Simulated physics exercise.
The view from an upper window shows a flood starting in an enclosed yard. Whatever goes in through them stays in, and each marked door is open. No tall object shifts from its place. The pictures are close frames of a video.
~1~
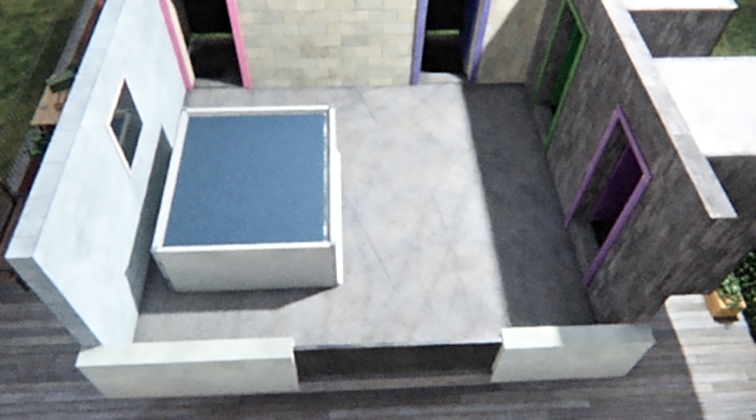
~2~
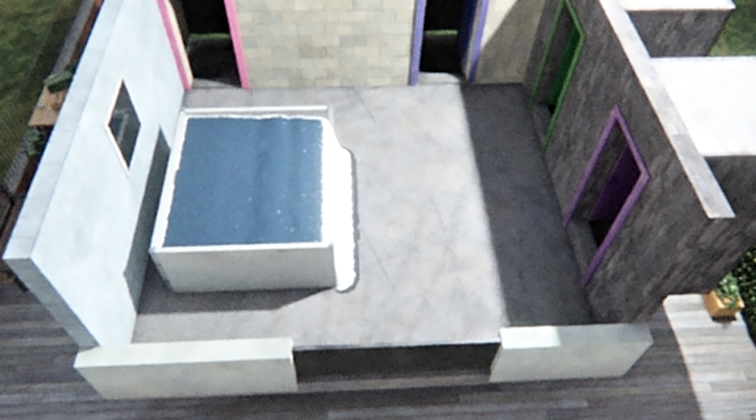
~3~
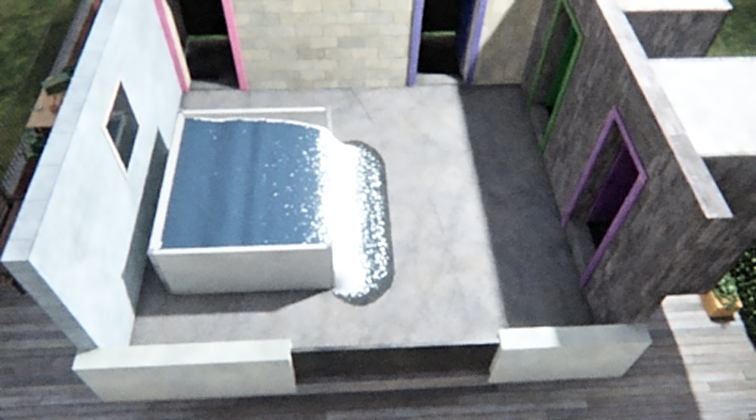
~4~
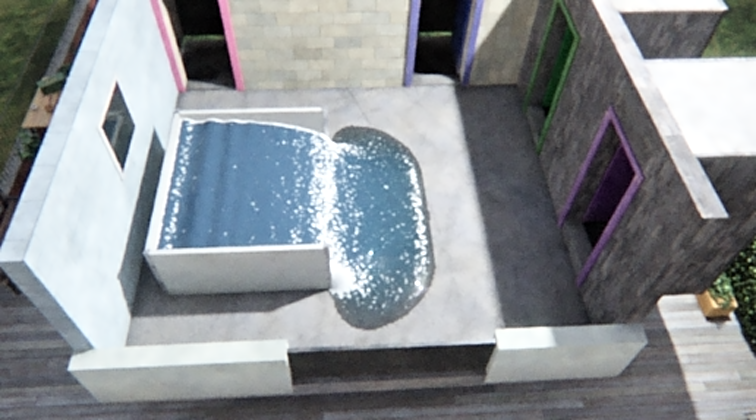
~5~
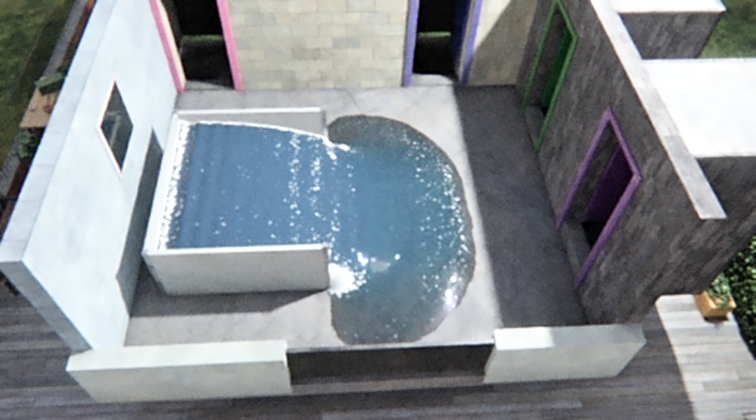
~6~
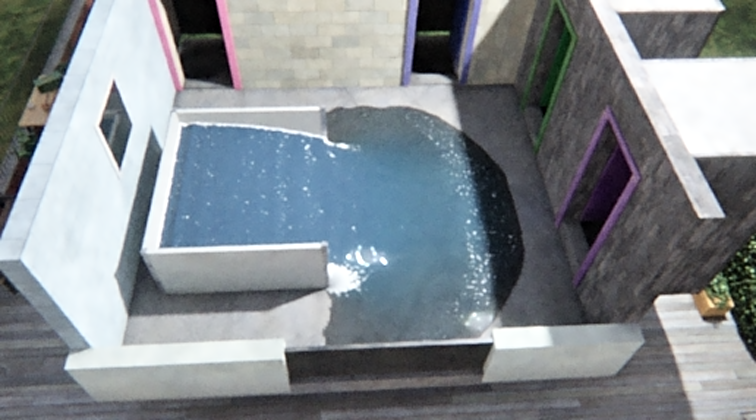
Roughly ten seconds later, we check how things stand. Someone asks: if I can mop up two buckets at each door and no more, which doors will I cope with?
In the end pink door: Over two buckets. Purple door: Over two buckets. Blue door: Over two buckets. Green door: Over two buckets.
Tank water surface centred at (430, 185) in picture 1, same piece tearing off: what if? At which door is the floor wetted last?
The pink-painted one, I reckon.
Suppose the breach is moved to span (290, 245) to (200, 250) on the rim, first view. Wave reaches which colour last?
Blue one.
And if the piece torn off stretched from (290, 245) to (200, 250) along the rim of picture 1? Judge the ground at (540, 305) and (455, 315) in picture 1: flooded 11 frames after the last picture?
Note: Point one inundated; point two inundated.
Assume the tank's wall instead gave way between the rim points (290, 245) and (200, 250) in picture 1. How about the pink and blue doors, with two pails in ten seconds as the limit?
Looks like the pink door tops the limit but the blue door tops the limit.
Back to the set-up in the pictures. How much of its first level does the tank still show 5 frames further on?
Around 46 percent.
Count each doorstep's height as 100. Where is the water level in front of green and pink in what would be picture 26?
Respectively about 140 and 0 per cent.
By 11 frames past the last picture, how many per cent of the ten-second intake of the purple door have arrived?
That comes out to 55 per cent by my count.
A moment on, water covers 65 % of the floor; the pink door not reached, the purple door over two buckets in, the blue door wet at the sill, nothing in, the green door under two buckets in.
Next, water covers 65 % of the floor; the pink door not reached, the purple door far over two buckets in, the blue door under two buckets in, the green door over two buckets in.
Then, water covers 70 % of the floor; the pink door not reached, the purple door far over two buckets in, the blue door far over two buckets in, the green door far over two buckets in.
Later, water covers 100 % of the floor; the pink door under two buckets in, the purple door far over two buckets in, the blue door far over two buckets in, the green door far over two buckets in.
In the end, water covers 100 % of the floor; the pink door far over two buckets in, the purple door far over two buckets in, the blue door far over two buckets in, the green door far over two buckets in.
